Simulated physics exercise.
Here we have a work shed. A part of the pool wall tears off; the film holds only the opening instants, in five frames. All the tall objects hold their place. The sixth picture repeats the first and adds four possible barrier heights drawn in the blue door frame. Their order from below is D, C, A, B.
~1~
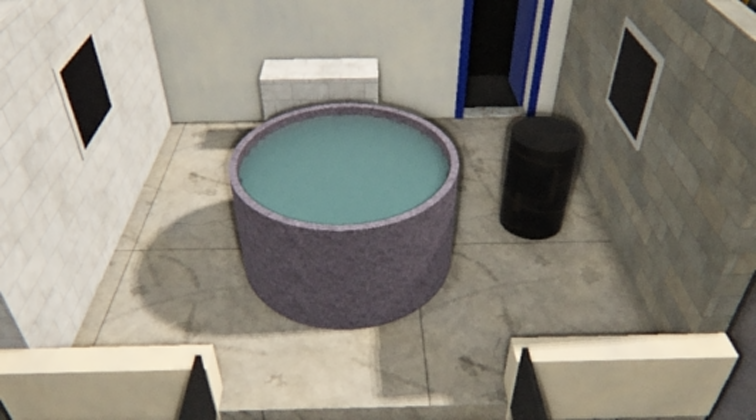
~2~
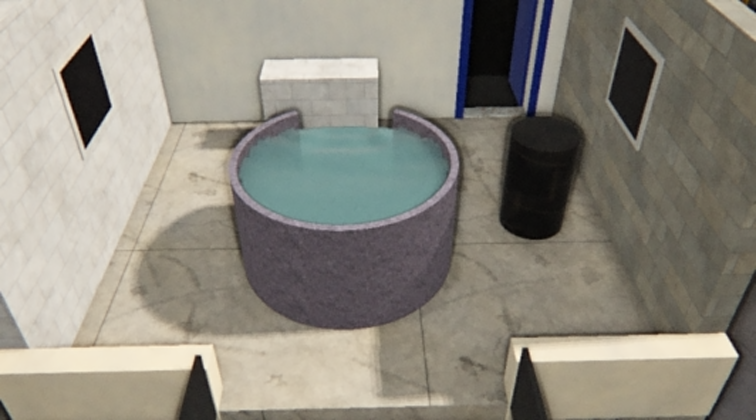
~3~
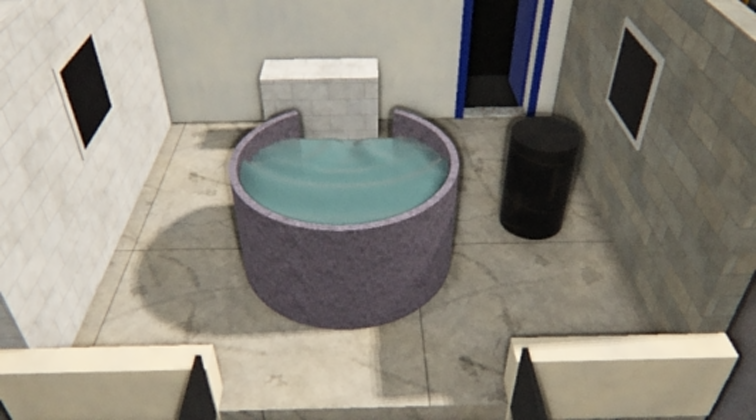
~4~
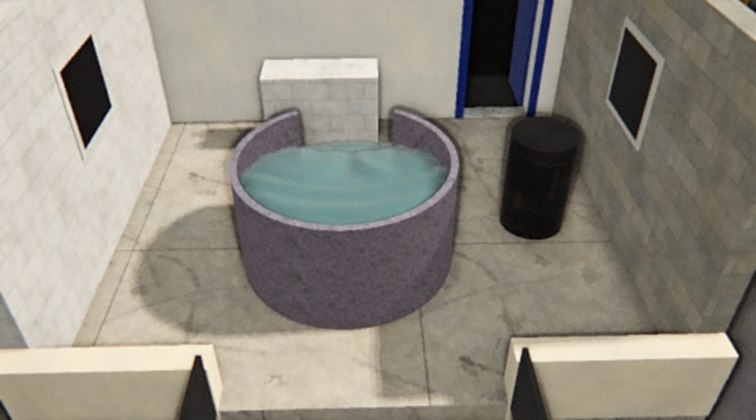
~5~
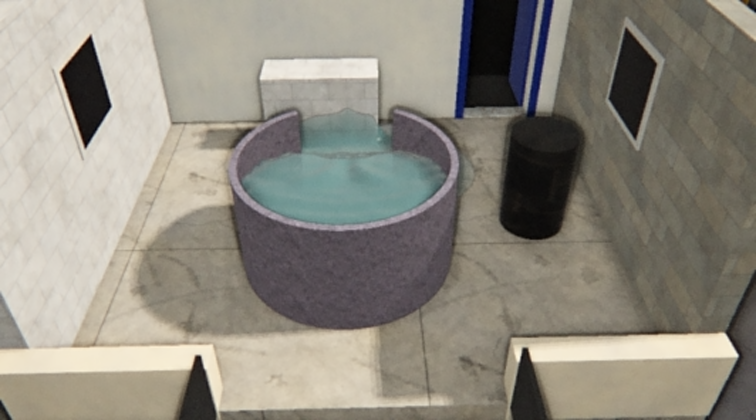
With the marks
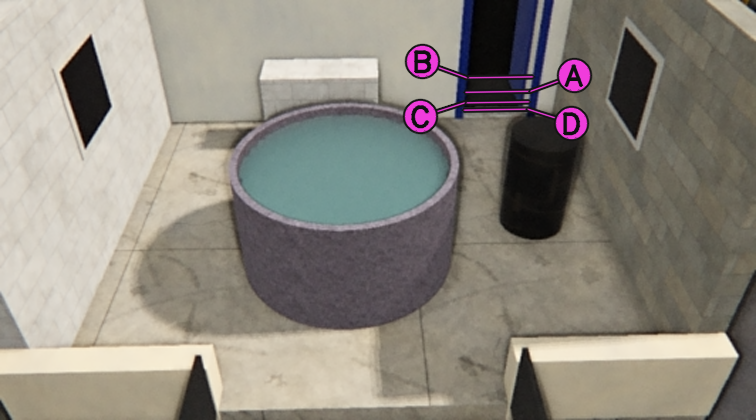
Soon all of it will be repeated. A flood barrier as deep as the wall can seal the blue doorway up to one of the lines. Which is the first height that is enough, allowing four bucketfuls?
Mark A.
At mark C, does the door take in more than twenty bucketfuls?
No, it does not.
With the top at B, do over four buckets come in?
No.
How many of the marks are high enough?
Two.
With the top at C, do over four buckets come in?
Yes, it does.
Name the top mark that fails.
That is mark C.
On the marked copy, A at (498, 91); B at (499, 77); C at (496, 102); D at (495, 109); from the bottom up D, C, A, B.
Choosing A, a splash gets over, under a bucket.
Choosing B, nothing gets over.
Choosing C, about 8 bucketfuls get in.
Choosing D, dozens of bucketfuls pour in.
